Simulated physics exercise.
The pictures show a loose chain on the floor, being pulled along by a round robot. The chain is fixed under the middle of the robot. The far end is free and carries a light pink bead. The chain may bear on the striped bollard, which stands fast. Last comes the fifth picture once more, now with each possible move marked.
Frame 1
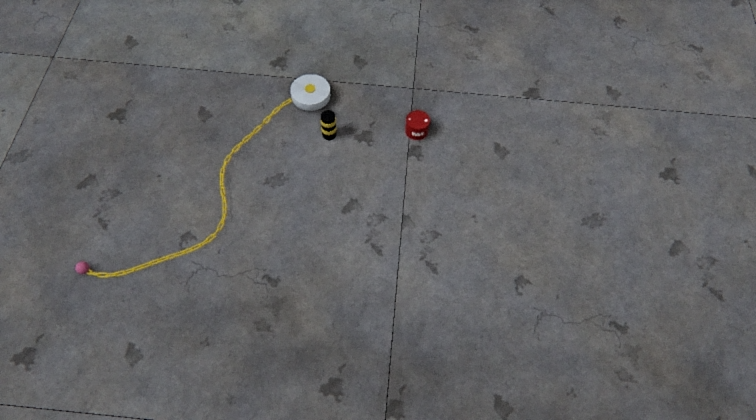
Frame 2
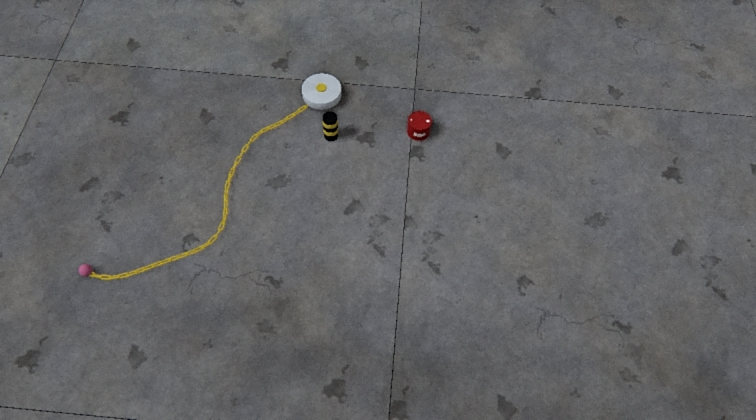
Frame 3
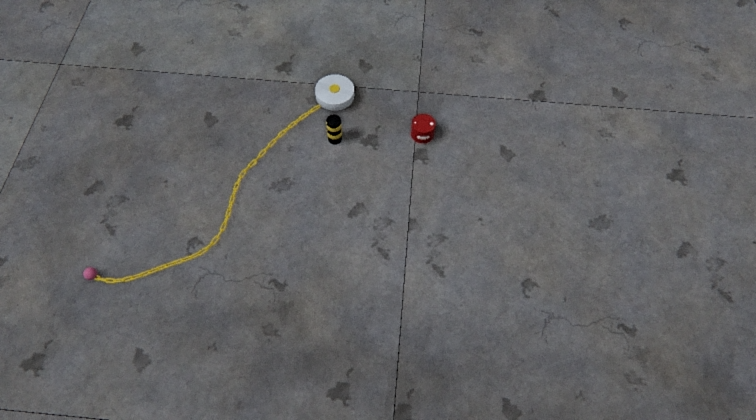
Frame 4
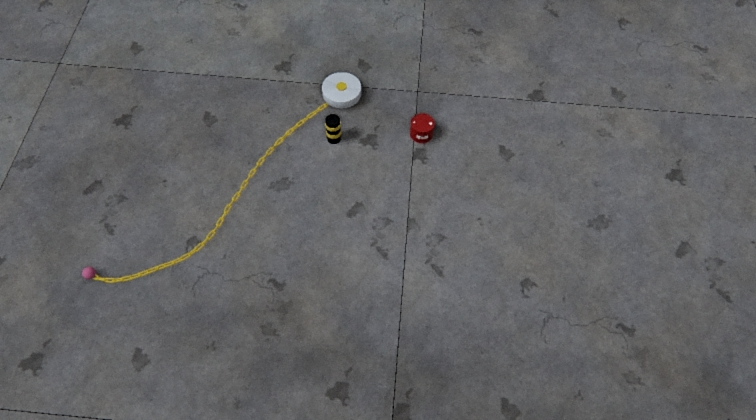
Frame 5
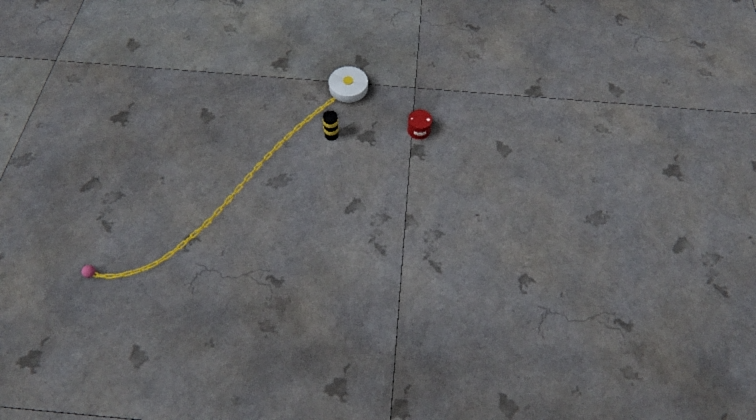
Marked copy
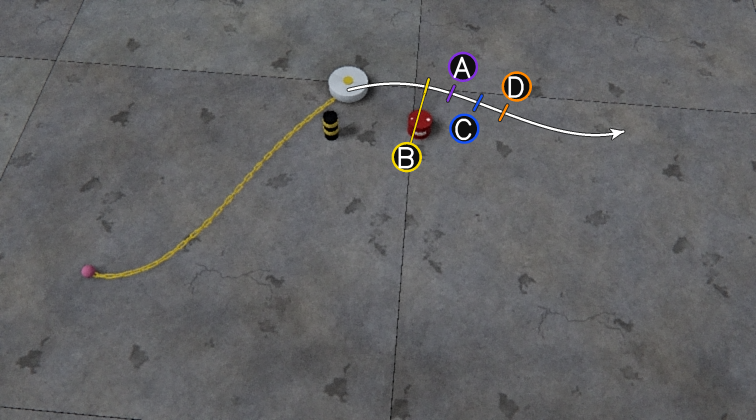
In this clip, a round white robot pulls a yellow chain a short way right across a gray floor, passing behind a striped bollard near a red pot, as the chain's bends smooth out and its pink-beaded end barely moves.
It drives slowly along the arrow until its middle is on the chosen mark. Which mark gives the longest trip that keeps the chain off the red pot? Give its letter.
D is the last safe stop.
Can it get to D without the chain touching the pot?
Yes.
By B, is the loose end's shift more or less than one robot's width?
More.
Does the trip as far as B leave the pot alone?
Yes.
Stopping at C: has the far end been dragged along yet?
By then, yes.
On the marked copy, A at (451, 93); B at (427, 87); C at (478, 103); D at (504, 113); the route from (349, 90) via (484, 105) to (624, 131).
With D. Early on, robot (403, 79), middle of the chain (274, 162), free end (134, 261).
Further on, robot (459, 91), middle of the chain (311, 140), free end (176, 231).
At the end, robot (505, 108), middle of the chain (345, 126), free end (212, 205); only the bollard has been touched, if anything.
As for the rest, A is safe but short; B is safe but short; C is safe but short.
